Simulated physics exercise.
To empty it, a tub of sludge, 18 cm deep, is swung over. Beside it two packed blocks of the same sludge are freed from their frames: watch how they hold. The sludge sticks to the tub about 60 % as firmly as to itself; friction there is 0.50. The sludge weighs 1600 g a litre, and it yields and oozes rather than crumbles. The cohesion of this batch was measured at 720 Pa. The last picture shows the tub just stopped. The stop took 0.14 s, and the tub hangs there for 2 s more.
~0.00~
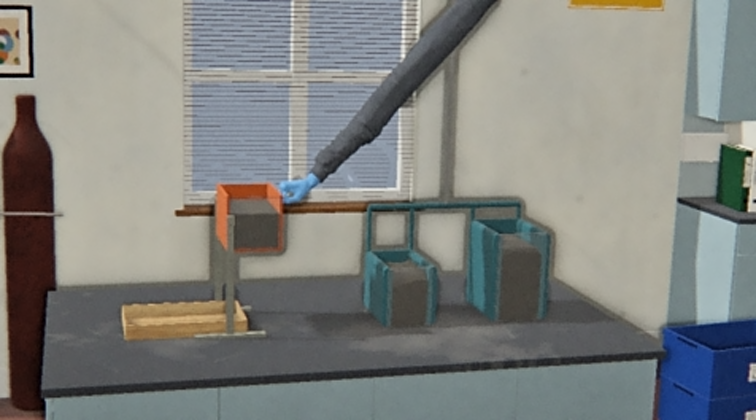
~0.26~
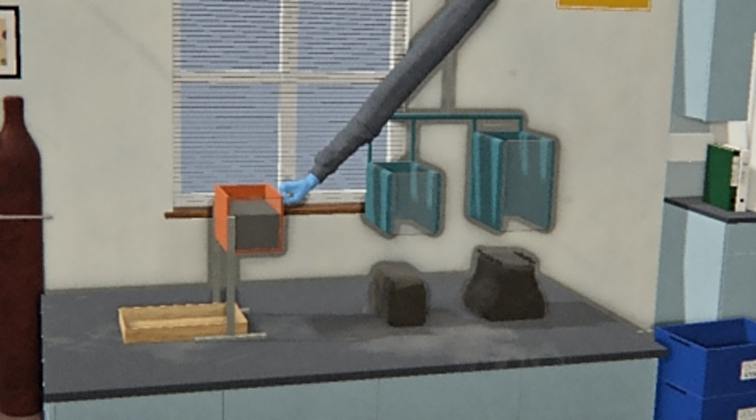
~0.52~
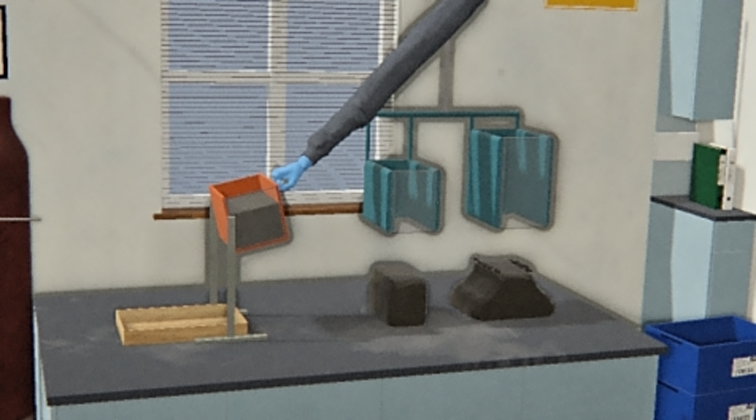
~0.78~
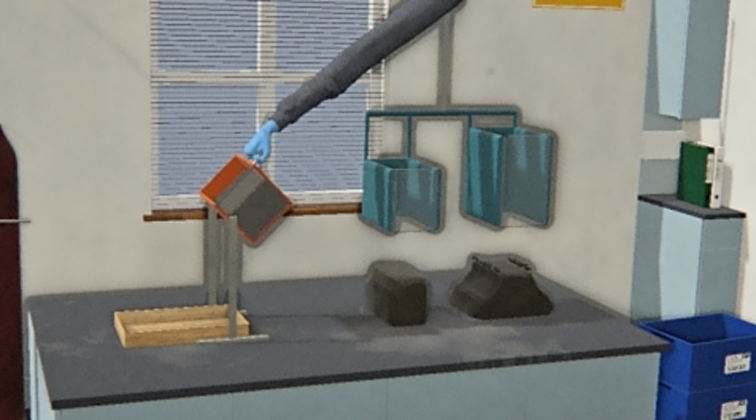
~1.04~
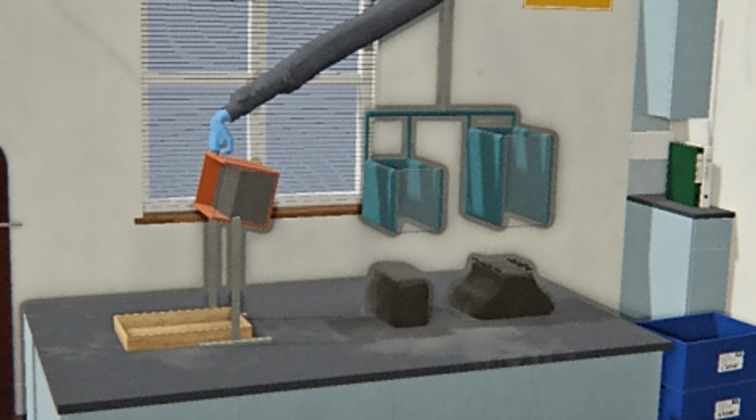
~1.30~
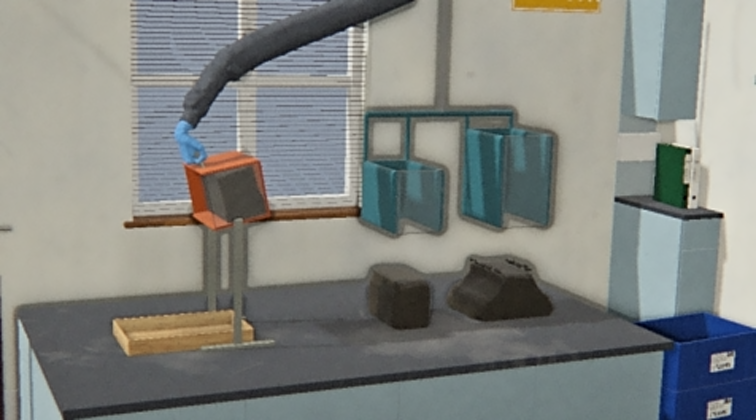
On a lab bench, teal moulds lift off two dark blocks, the right one slumping, before a gloved hand tilts an orange tub.
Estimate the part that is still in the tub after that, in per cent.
The part that is still in the tub after that is near 59 %.
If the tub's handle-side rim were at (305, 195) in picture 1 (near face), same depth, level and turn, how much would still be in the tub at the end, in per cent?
In that case some 0 per cent.
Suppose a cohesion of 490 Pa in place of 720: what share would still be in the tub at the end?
In that case some 45 per cent.
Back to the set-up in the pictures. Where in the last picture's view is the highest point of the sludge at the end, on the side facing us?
Near (244, 196).
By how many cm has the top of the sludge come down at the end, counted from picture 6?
Some 9 cm.
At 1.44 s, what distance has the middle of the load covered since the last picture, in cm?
Some 3 cm.
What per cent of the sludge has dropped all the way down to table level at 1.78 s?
Near 0 %.
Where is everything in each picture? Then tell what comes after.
Handle-side rim at (280, 196), tilt 0 degrees; highest point of the sludge at (249, 213); test blocks 17 cm, 27 cm high (left to right), in the first frame.
Handle-side rim at (281, 197), tilt 0 degrees; highest point of the sludge at (249, 214); test blocks 17 cm, 21 cm high (left to right), in the second frame.
Handle-side rim at (275, 186), tilt 12 degrees; highest point of the sludge at (275, 204); test blocks 17 cm, 17 cm high (left to right), in the third frame.
Handle-side rim at (253, 167), tilt 45 degrees; highest point of the sludge at (264, 181); test blocks 17 cm, 17 cm high (left to right), in the fourth frame.
Handle-side rim at (224, 164), tilt 77 degrees; highest point of the sludge at (244, 170); test blocks 17 cm, 17 cm high (left to right), in the fifth frame.
Handle-side rim at (204, 176), tilt 101 degrees; highest point of the sludge at (250, 167); test blocks 17 cm, 17 cm high (left to right), in the sixth frame.
By 1.44 s, the tub is at 101 degrees and holds 100 %.
By 1.61 s, the tub is at 101 degrees and holds 82 %.
By 1.78 s, the tub is at 101 degrees and holds 63 %.
By 1.95 s, the tub is at 101 degrees and holds 59 %.
By 3.30 s, at the end, the tub is at 101 degrees and holds 59 %.
